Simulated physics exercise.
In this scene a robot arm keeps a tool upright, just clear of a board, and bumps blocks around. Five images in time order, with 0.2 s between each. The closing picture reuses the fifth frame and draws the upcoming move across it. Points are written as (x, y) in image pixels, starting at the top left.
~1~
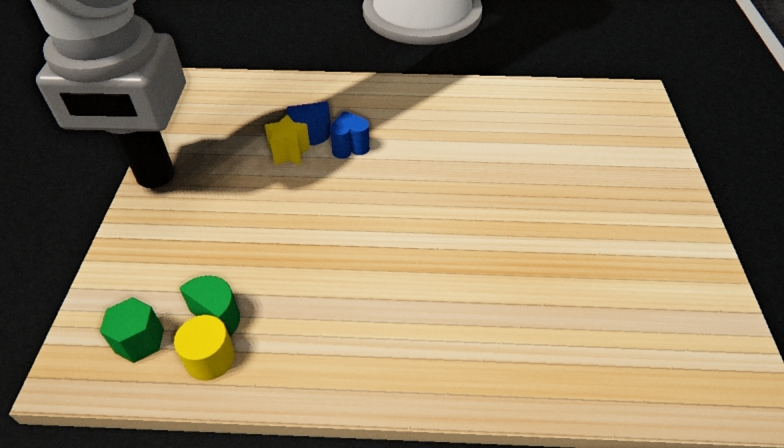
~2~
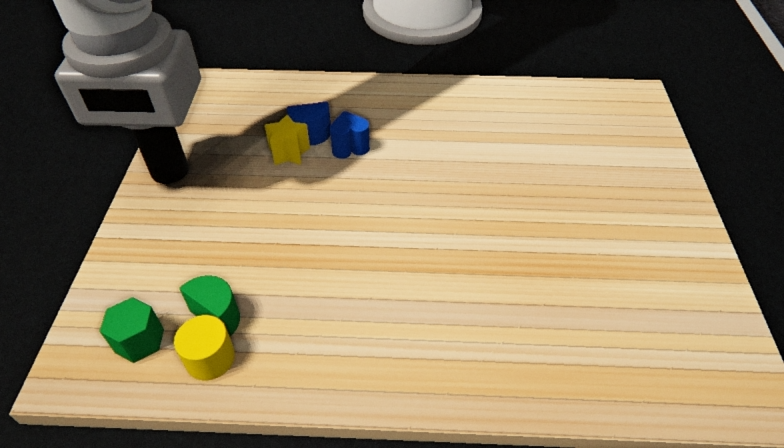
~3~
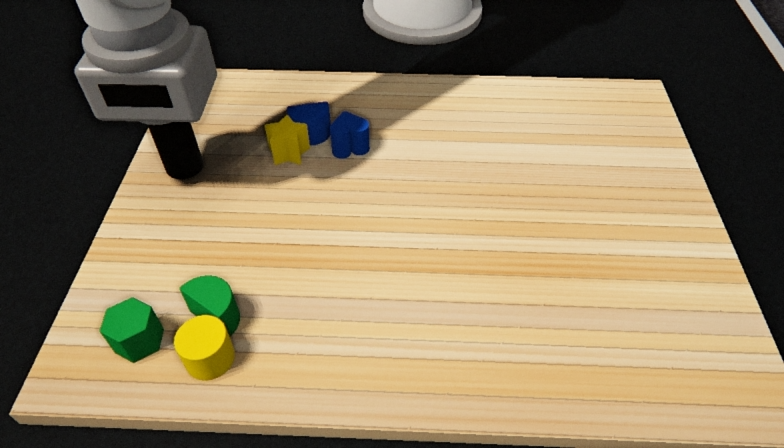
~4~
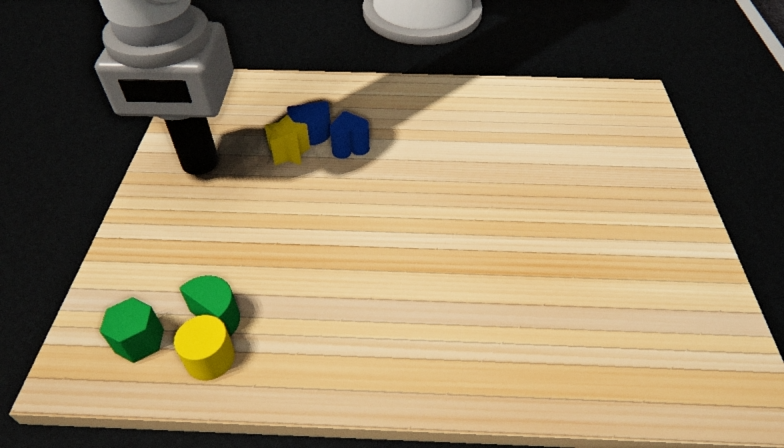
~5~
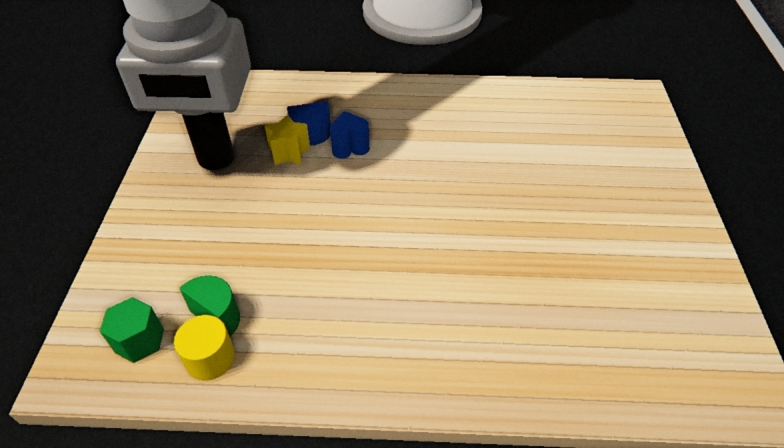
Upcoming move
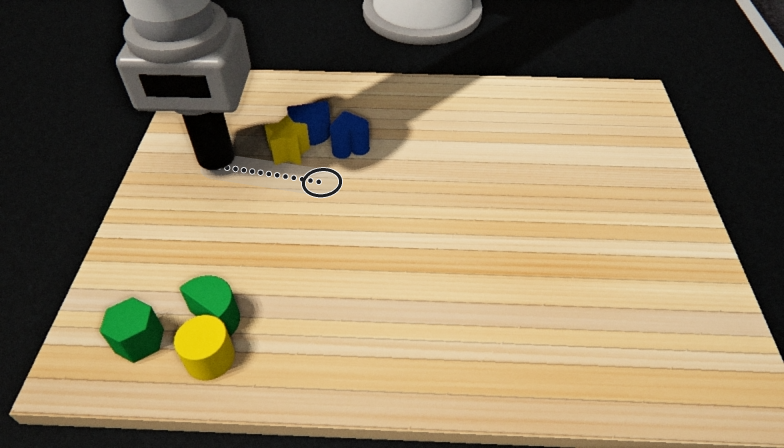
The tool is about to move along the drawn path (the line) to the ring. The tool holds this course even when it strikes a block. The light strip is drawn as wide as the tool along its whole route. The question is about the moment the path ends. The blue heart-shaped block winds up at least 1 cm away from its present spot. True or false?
That statement is not accurate.
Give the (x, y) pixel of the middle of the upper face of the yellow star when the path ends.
The middle of its top is at (308, 132).
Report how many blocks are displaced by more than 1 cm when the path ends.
I'd put the number at one.
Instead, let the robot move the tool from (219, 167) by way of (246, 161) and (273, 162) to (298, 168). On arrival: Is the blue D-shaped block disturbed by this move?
Moved off its spot.
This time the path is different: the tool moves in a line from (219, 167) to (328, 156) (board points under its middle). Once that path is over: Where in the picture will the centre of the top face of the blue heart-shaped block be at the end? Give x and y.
The middle of its upper face should be somewhere near (382, 114).
Drawn move, in a line from (219, 167) to (322, 182).
On the path given first. One third of the way, tool at (251, 163); nothing pushed yet.
Two thirds of the way, tool at (287, 169); yellow star at (301, 129), turned 40° anticlockwise; blue D-shaped block at (311, 107), turned 15° anticlockwise.
At the end, tool at (321, 174); yellow star at (308, 132), turned 70° anticlockwise; blue D-shaped block at (311, 107), turned 15° anticlockwise; blue heart-shaped block still.
